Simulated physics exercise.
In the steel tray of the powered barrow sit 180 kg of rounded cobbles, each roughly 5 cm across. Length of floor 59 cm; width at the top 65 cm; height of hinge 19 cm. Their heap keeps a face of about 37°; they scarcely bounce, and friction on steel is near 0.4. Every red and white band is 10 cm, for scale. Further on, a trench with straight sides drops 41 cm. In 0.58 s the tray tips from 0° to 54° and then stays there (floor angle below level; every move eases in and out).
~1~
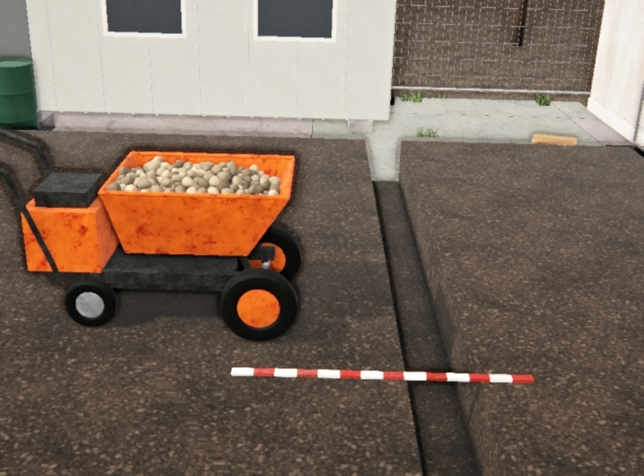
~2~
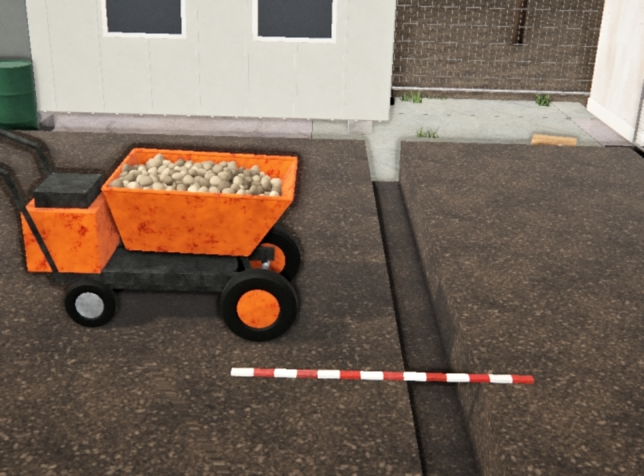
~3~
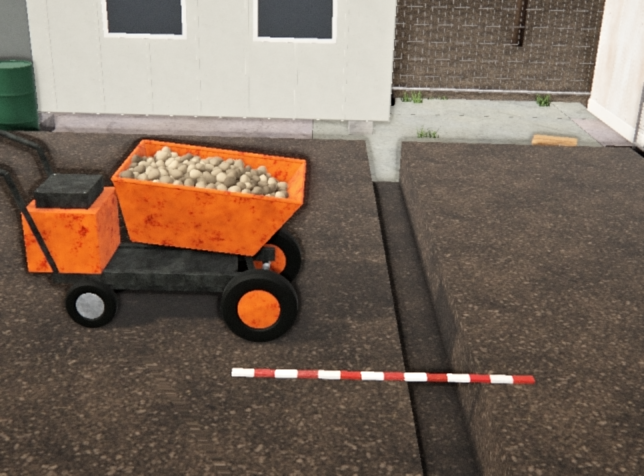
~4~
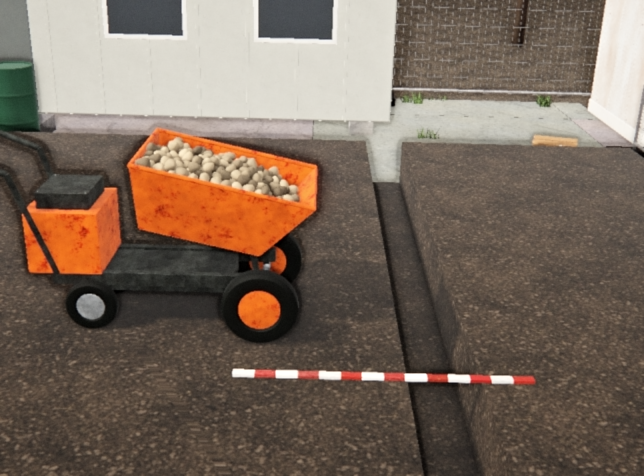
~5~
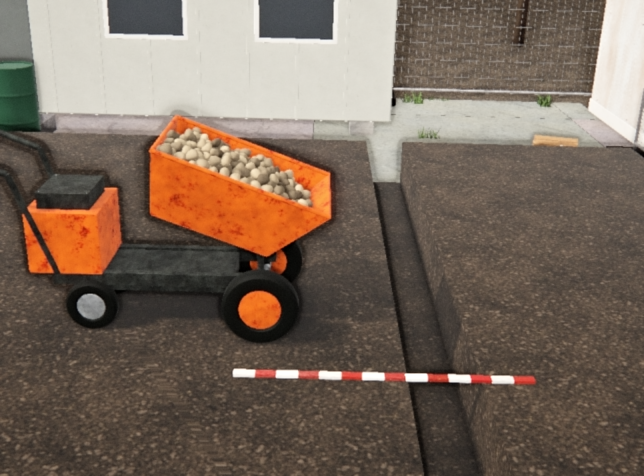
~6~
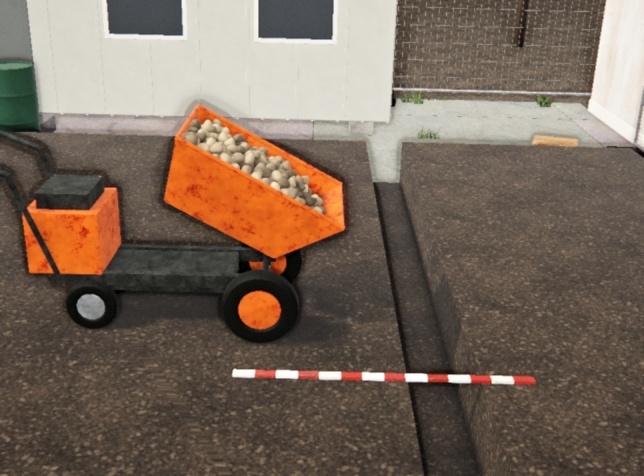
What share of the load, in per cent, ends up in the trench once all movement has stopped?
About 40 per cent.
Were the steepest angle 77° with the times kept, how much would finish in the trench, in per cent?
Roughly 75% would end there.
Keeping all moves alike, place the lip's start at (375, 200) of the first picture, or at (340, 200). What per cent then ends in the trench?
That gives roughly 5 per cent and roughly 20 per cent.
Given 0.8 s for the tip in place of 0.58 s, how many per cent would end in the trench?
Expected share: Around 40%.
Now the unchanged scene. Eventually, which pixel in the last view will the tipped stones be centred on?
I'd point to around (433, 375).
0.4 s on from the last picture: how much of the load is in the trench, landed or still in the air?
Around 5 per cent of it.
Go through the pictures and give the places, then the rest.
The first frame shows lip at (288, 198), floor tilted 0°, highest stones at (192, 168).
In the second frame, the tray is at 2°, its lip at (292, 199); the top of the load is at (169, 167).
In the third frame, the tray is at 6°, its lip at (301, 203); the top of the load is at (171, 160).
In the fourth frame, the tray is at 12°, its lip at (315, 209); the top of the load is at (178, 150).
The fifth frame shows lip at (330, 217), floor tilted 20°, highest stones at (189, 139).
In the sixth frame, the tray is at 28°, its lip at (344, 228); the top of the load is at (207, 129).
Then, 0.1 s after the last picture the floor is at 45°, 100 % in the tray; the foremost stones are at (344, 231).
Then, 0.4 s after the last picture the floor is at 54°, 91 % in the tray, 5 % short of the trench, 4 % in the trench; the foremost stones are at (425, 275).
Then, 0.7 s after the last picture the floor is at 54°, 57 % in the tray, 5 % short of the trench, 30 % in the trench, 8 % past the trench; the foremost stones are at (540, 326).
Then, 2.7 s after the last picture the floor is at 54°, 48 % in the tray, 4 % short of the trench, 40 % in the trench, 8 % past the trench; the foremost stones are past the picture's edge.
